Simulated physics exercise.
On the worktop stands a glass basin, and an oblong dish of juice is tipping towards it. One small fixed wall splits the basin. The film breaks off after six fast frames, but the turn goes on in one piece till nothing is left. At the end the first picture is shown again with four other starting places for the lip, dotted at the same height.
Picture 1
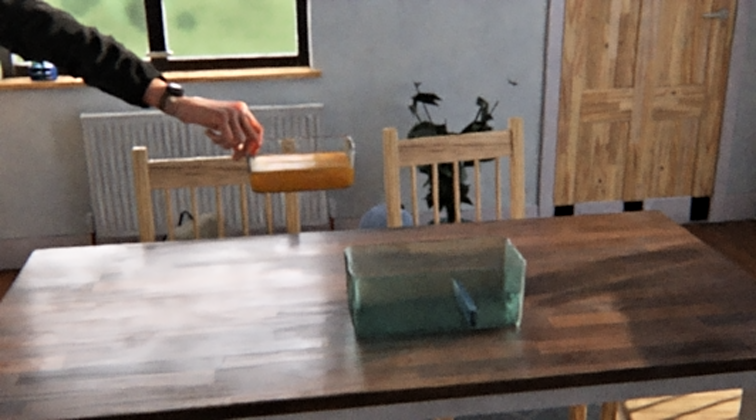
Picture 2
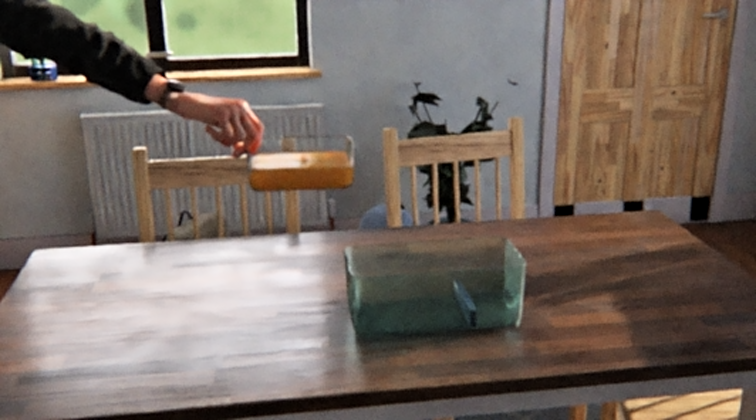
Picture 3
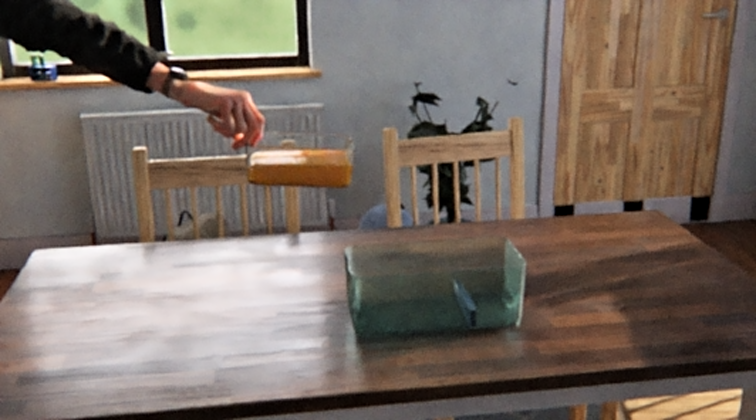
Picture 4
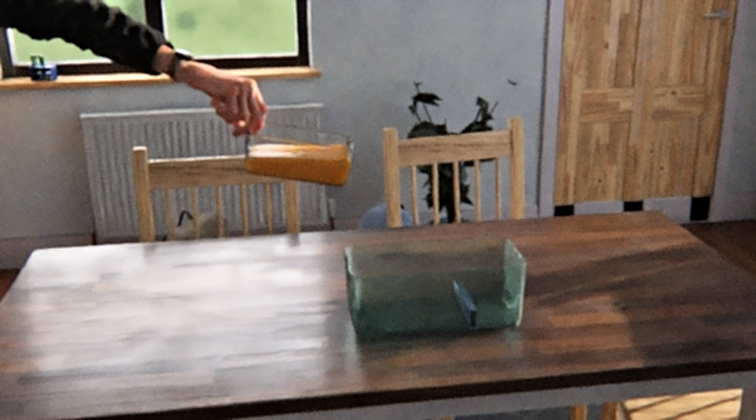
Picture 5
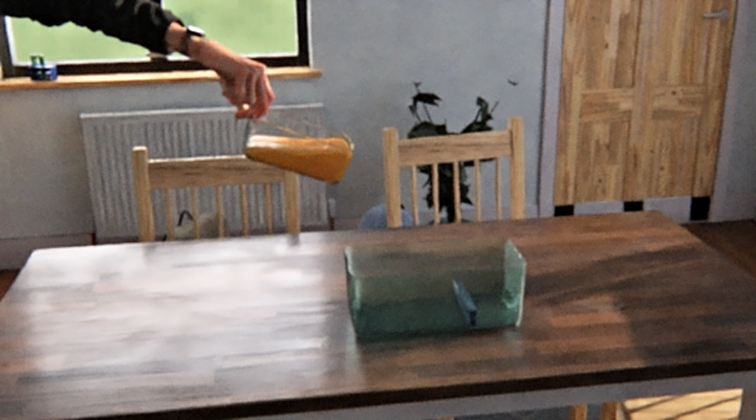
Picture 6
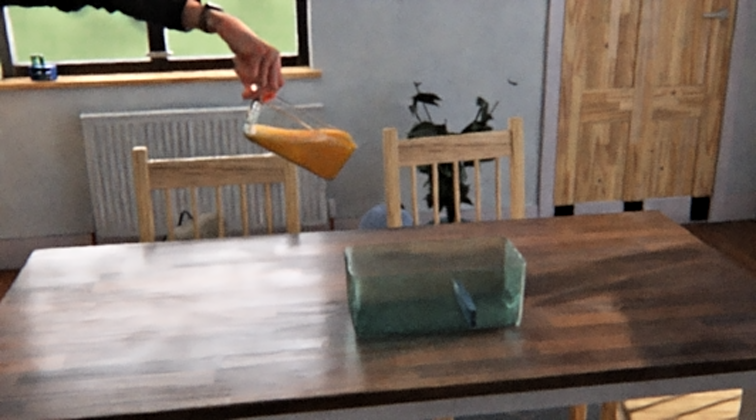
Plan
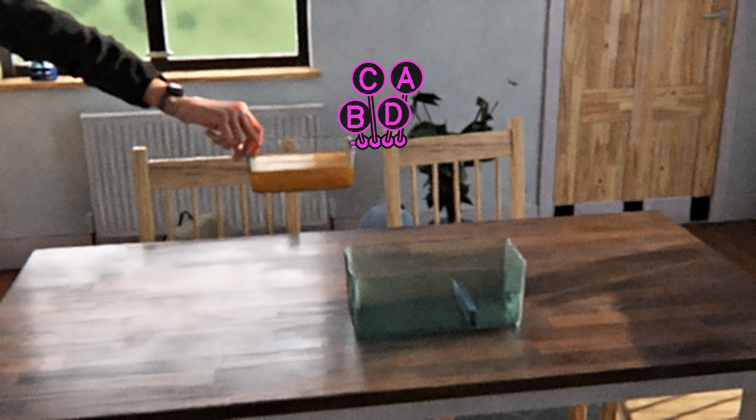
The clip opens with a hand holding a clear oblong dish of orange juice level, above and to the left of a glass basin on a wooden table. The hand then lifts the dish's left side, tilting it gradually to the right, until juice just slips over the lowered lip.
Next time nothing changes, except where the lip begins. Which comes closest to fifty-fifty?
A is best.
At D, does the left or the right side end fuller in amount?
The left side.
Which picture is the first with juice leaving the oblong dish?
Picture 6.
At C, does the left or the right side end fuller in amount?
The left side.
On the marked copy, A at (399, 140); B at (362, 142); C at (375, 141); D at (387, 141).
Choosing A, about 48 % ends left of the wall and 48 % right of it; 5 % is lost outside.
Choosing B, about 85 % ends left of the wall and 11 % right of it; 4 % is lost outside.
Choosing C, about 83 % ends left of the wall and 13 % right of it; 5 % is lost outside.
Choosing D, about 63 % ends left of the wall and 31 % right of it; 5 % is lost outside.
